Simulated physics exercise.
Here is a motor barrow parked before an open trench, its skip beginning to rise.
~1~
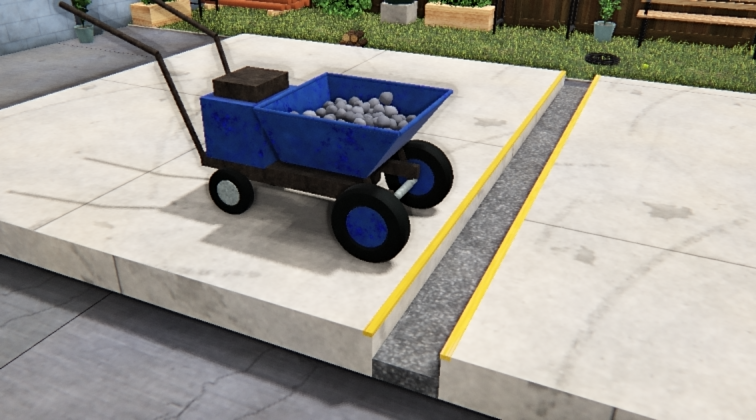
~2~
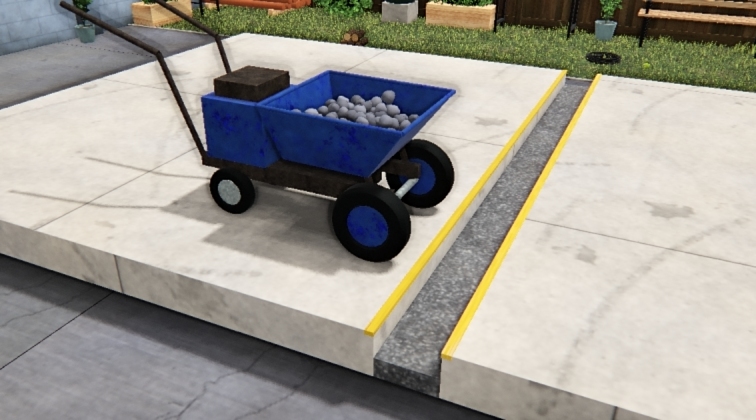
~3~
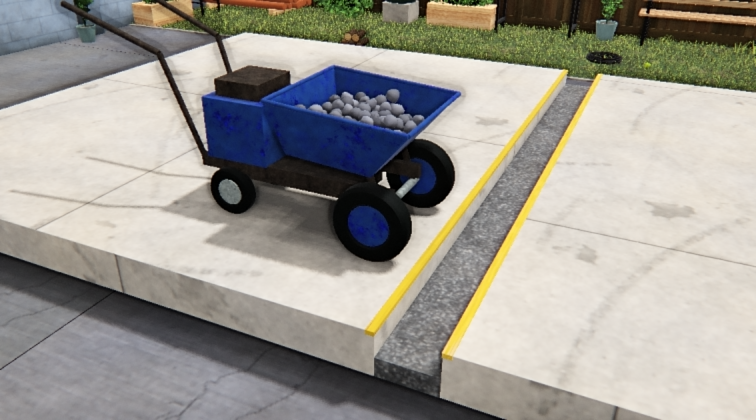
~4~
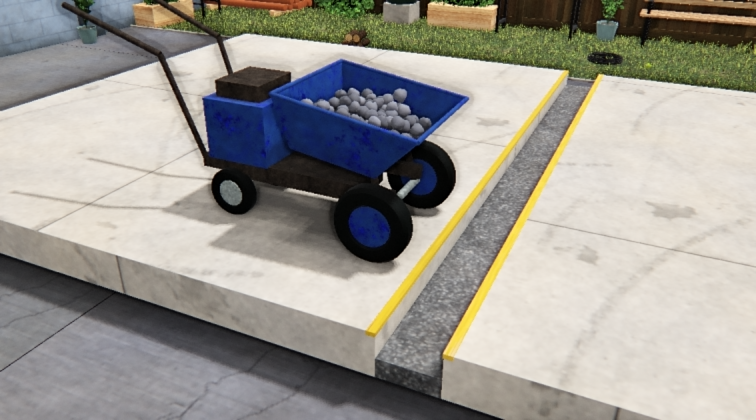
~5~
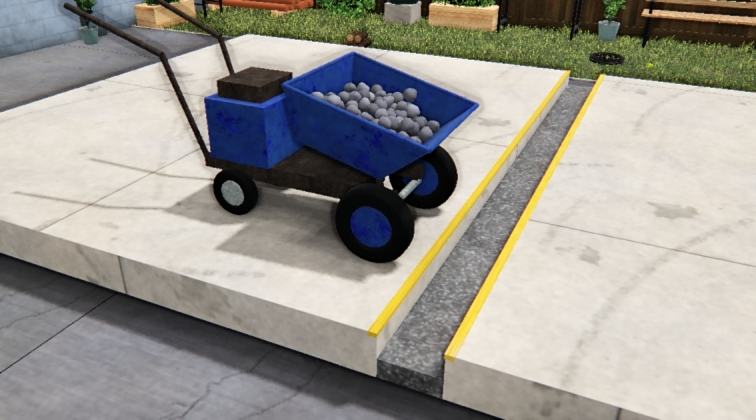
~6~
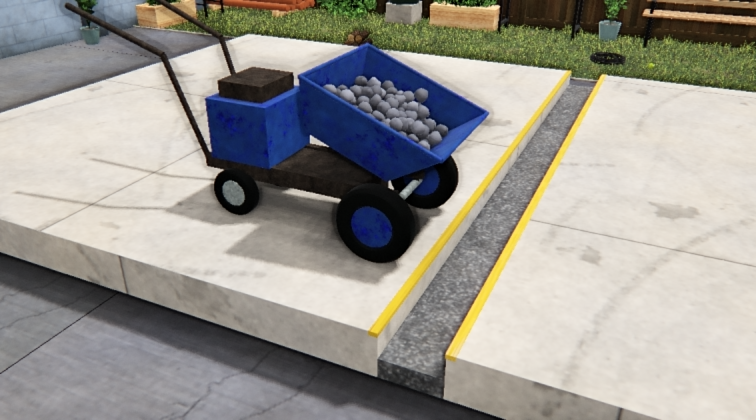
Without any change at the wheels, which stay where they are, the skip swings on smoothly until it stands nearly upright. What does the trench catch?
I expect the load to largely stay out of the trench.
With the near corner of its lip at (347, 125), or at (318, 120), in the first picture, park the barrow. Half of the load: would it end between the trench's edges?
The greater portion first, the greater portion second.
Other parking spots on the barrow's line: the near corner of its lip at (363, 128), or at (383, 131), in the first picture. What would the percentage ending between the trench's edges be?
80 % and 40 %.
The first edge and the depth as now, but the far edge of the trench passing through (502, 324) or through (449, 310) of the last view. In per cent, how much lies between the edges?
Well, it'd be something like 60 per cent the first time and 0 per cent the second.
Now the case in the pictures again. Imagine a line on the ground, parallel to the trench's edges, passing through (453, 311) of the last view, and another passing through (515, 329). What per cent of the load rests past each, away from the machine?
Close to 90 % and 40 %, in that order.
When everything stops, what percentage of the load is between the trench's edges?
That share works out at some 15 %.
Just after the last frame, skip tipped steeply; every one in the skip.
A moment on, skip tipped right over; the larger part in the skip; just a few in or heaped over the trench; roughly a quarter beyond it; just a few falling.
Further on, skip tipped right over; roughly a quarter in the skip; just a few in or heaped over the trench; the larger part beyond it.
When it is over, skip tipped right over; just a few in the skip; roughly a quarter in or heaped over the trench; the larger part beyond it.
